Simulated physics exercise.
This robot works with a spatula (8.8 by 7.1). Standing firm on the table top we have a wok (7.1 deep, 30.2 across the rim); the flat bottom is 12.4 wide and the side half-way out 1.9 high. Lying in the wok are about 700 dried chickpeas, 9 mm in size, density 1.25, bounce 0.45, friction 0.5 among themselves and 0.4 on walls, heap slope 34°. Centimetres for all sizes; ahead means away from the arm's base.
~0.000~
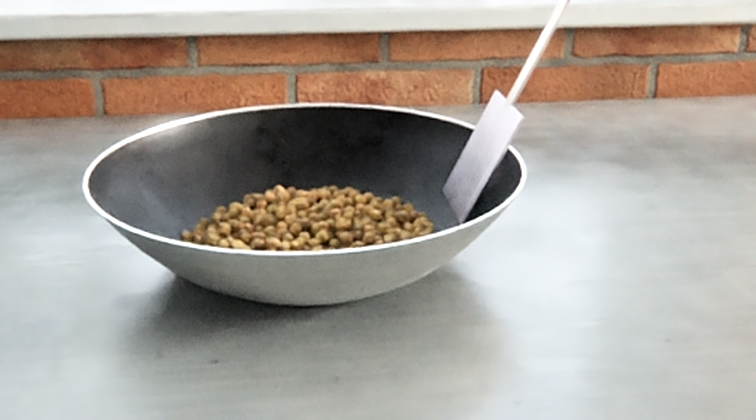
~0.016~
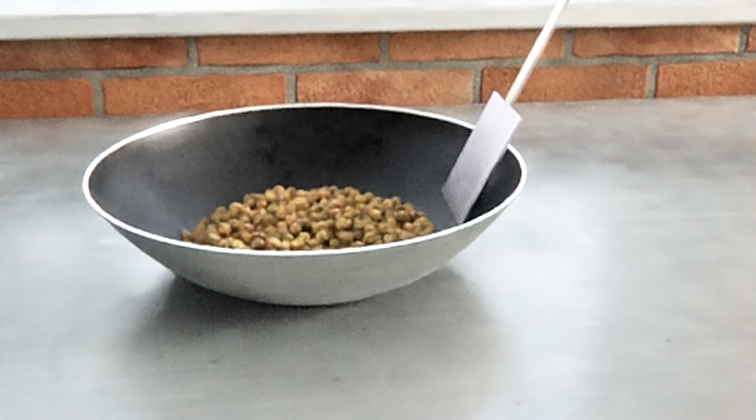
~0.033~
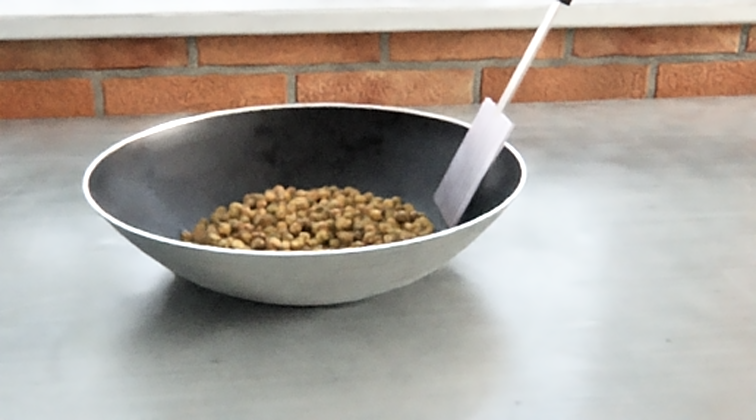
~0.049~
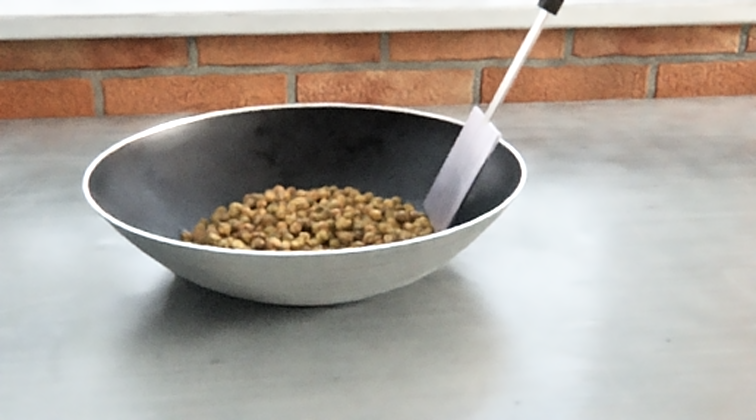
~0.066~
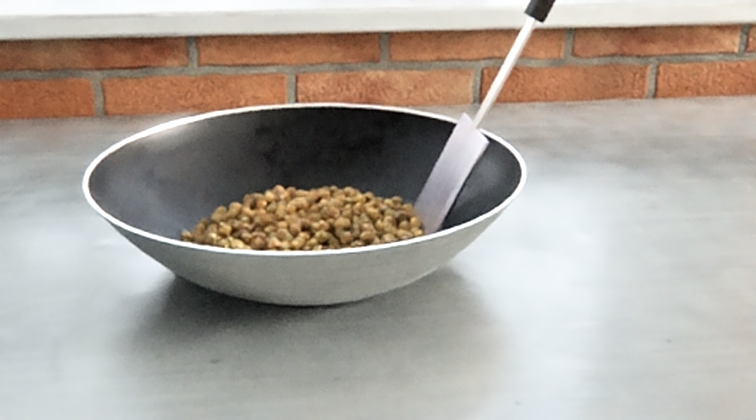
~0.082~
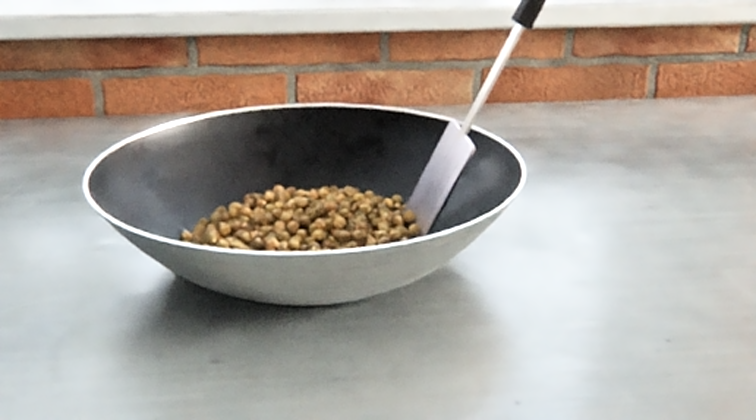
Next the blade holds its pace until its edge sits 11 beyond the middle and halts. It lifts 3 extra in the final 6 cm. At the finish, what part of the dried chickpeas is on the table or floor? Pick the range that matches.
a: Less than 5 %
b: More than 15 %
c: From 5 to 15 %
c, from 5 to 15 %.
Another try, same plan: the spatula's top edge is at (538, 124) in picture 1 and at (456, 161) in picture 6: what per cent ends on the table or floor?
Some 25 per cent.
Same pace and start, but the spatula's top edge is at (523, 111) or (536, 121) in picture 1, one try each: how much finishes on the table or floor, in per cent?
Some 10 and 10 per cent.
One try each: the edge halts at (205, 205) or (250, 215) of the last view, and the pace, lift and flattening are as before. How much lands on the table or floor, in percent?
About 0 and 0 per cent.
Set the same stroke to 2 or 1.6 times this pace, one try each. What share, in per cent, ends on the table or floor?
Some 25 and 20 per cent.
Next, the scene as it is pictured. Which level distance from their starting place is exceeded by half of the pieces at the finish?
Some 3 cm.
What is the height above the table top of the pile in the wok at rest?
Roughly 5.5 centimetres.
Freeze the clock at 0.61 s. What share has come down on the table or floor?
My estimate is roughly 10 %.
By 0.21 s, sloping 64°, highest piece 12 above the table; 698 in the wok, 1 on the blade or in flight.
By 0.34 s, sloping 64°, highest piece 11 above the table; 696 in the wok, 3 on the blade or in flight.
By 0.61 s, sloping 64°, highest piece 7 above the table; 626 in the wok, 66 on the table or floor, 7 on the blade or in flight.
By 1.66 s, sloping 64°, highest piece 6 above the table; 626 in the wok, 73 on the table or floor.
Final count, 626 in the wok, 73 on the table or floor. That is 10 % on the table or floor.
